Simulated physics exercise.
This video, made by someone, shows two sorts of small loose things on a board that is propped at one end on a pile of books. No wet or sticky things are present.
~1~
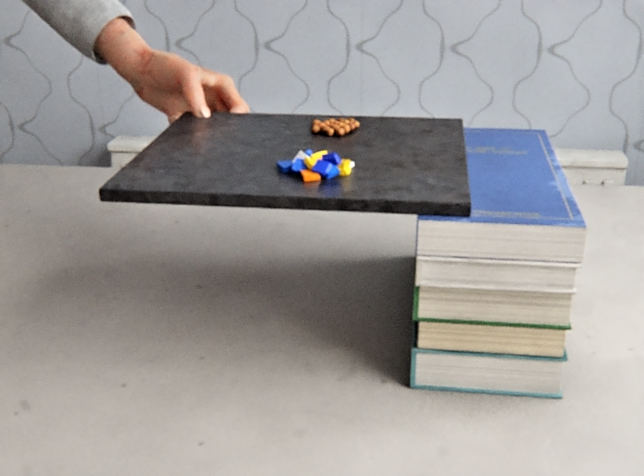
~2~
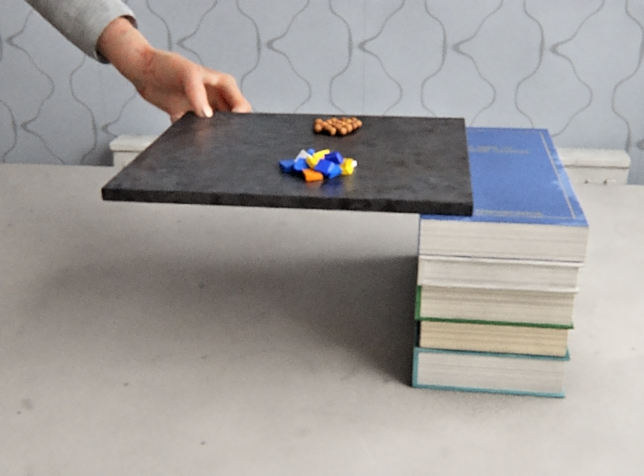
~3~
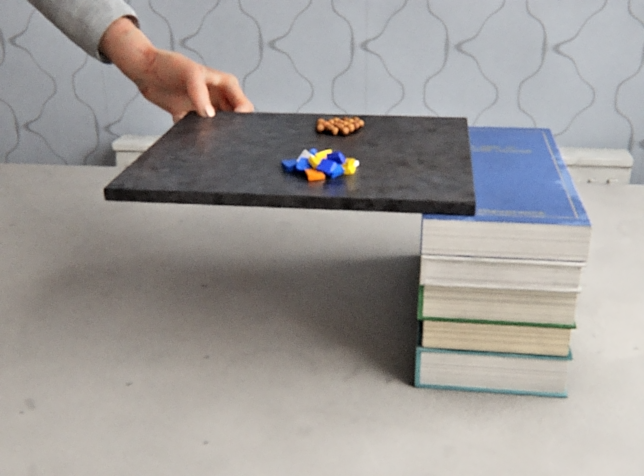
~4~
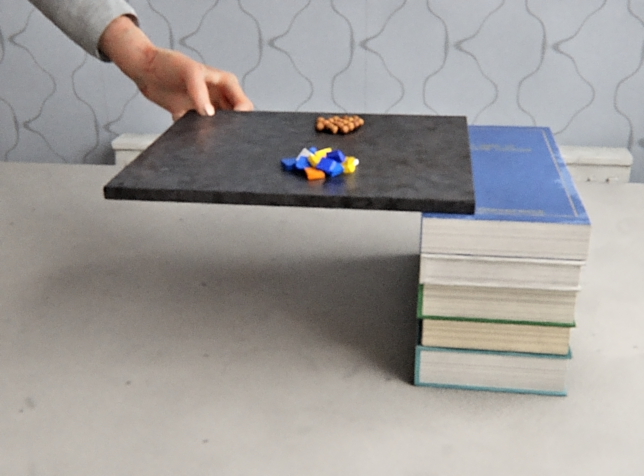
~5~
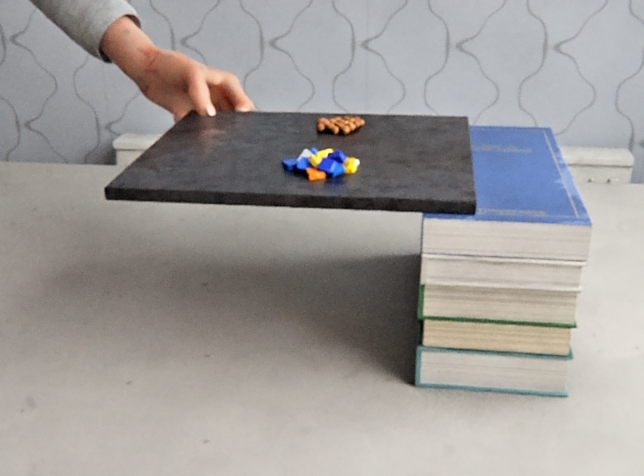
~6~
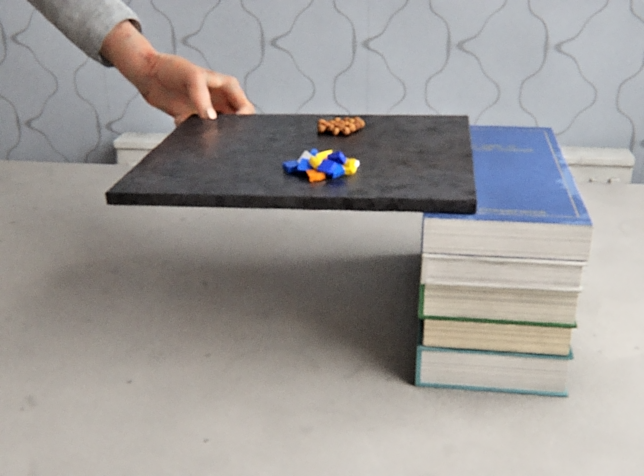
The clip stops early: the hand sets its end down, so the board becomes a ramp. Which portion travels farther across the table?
I'd pick the more remote portion; it goes farther.
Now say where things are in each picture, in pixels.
In the first frame, held end of the board near (114, 192), level; book pile near (490, 183), tall, over half the board's length; front portion near (323, 169), a few mosaic tiles; back portion near (340, 127), a few cereal balls.
In the second frame, held end of the board near (117, 191), level; back portion near (343, 126).
In the third frame, held end of the board near (119, 191), level; front portion near (328, 168).
In the fourth frame, held end of the board near (119, 190), level; back portion near (344, 124).
In the fifth frame, held end of the board near (120, 190), level; front portion near (329, 167).
In the sixth frame, held end of the board near (121, 195), down by 1°; book pile near (496, 181); front portion near (329, 168), not moving; back portion near (346, 126), not moving.
Then, 0.51 s on from there, board sloping at 16°; front portion the whole lot still on the board; back portion the whole lot still on the board.
Then, 1.05 s on from there, board sloping at 32°; front portion the whole lot still on the board; back portion mostly less than half a board's length out.
Then, 1.70 s on from there, board resting at 38°; front portion mostly at the foot of the board; back portion mostly up to a board's length out.
In the end, board resting at 38°; front portion mostly at the foot of the board; back portion mostly up to a board's length out; the back portion has gone farther.
